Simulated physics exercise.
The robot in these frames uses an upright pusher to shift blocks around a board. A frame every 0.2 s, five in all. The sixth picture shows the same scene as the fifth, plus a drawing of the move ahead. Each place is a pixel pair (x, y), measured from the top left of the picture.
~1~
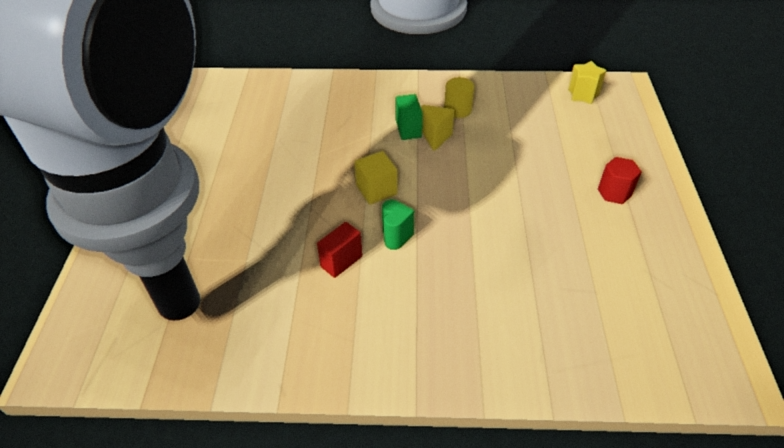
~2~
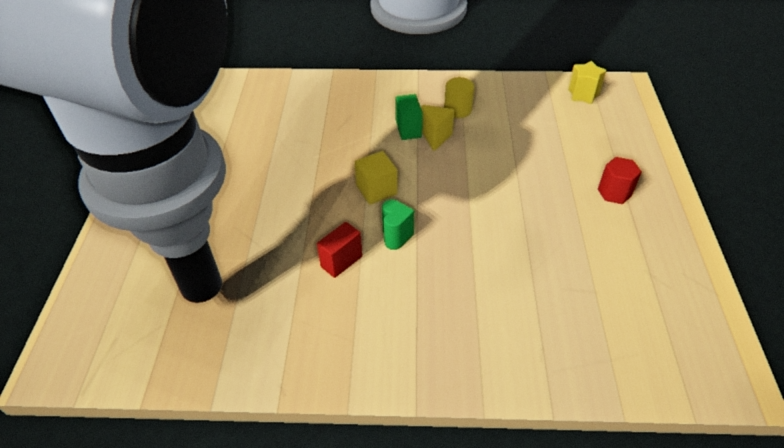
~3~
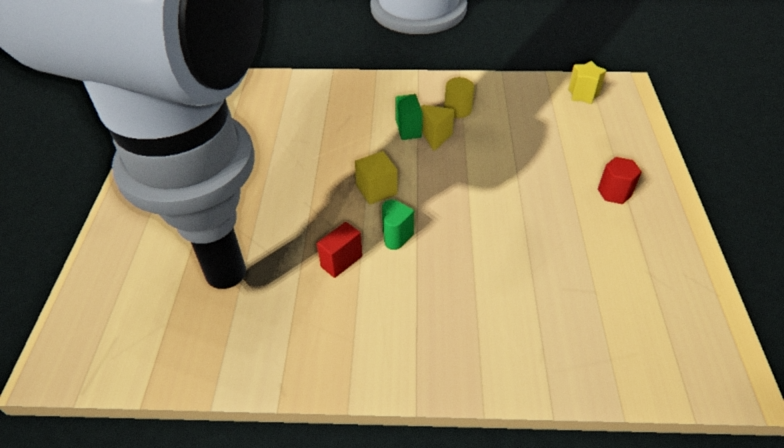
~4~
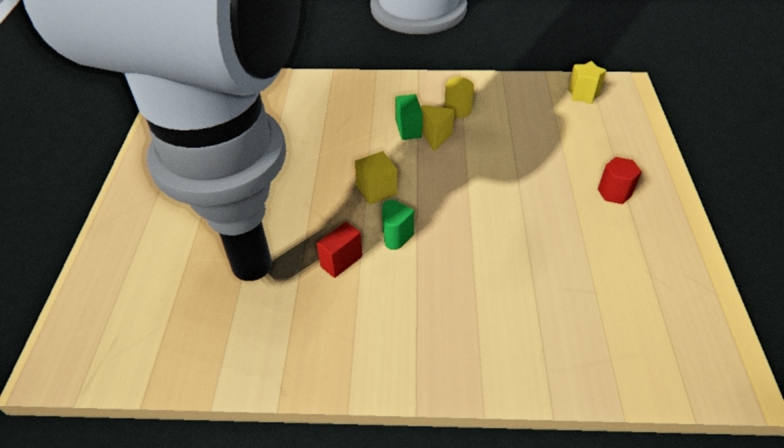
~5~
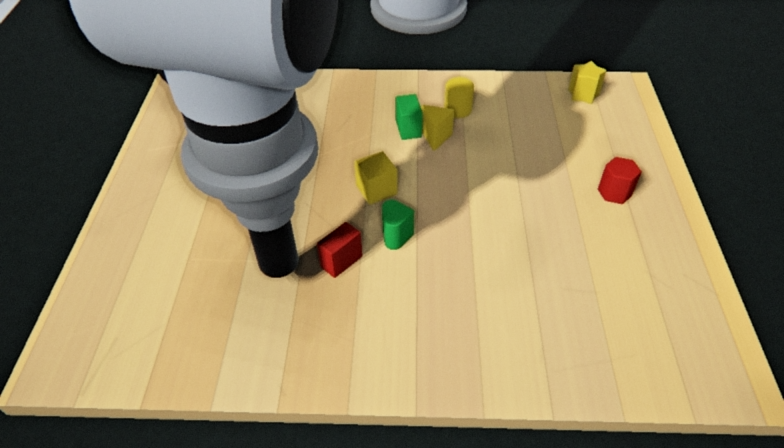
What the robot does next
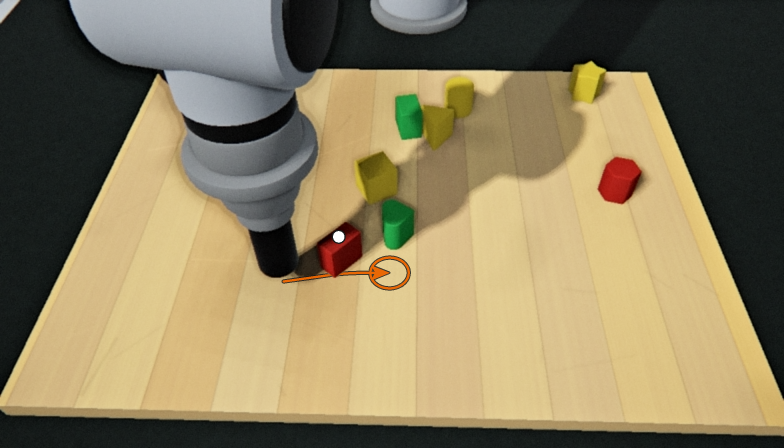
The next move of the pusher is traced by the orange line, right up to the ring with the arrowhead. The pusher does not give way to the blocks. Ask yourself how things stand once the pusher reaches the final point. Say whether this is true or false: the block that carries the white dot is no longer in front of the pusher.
True.
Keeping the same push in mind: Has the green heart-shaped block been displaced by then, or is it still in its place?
The result: It moves.
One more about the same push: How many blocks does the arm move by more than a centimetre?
Moved: 2.
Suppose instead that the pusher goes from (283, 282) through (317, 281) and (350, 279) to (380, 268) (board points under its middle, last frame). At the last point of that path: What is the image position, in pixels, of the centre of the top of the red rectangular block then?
Near (376, 214).
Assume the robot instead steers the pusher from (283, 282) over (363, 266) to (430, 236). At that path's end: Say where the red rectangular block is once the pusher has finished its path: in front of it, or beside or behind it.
Still in front.
The line goes from (283, 282) through (337, 274) to (390, 273); the dot is on the red rectangular block.
The first path, step by step. Halfway along, pusher (336, 256); red rectangular block (365, 227).
At the end, pusher (389, 255); red rectangular block (389, 218), turned 45° anticlockwise; green heart-shaped block (411, 203), turned 15° anticlockwise.
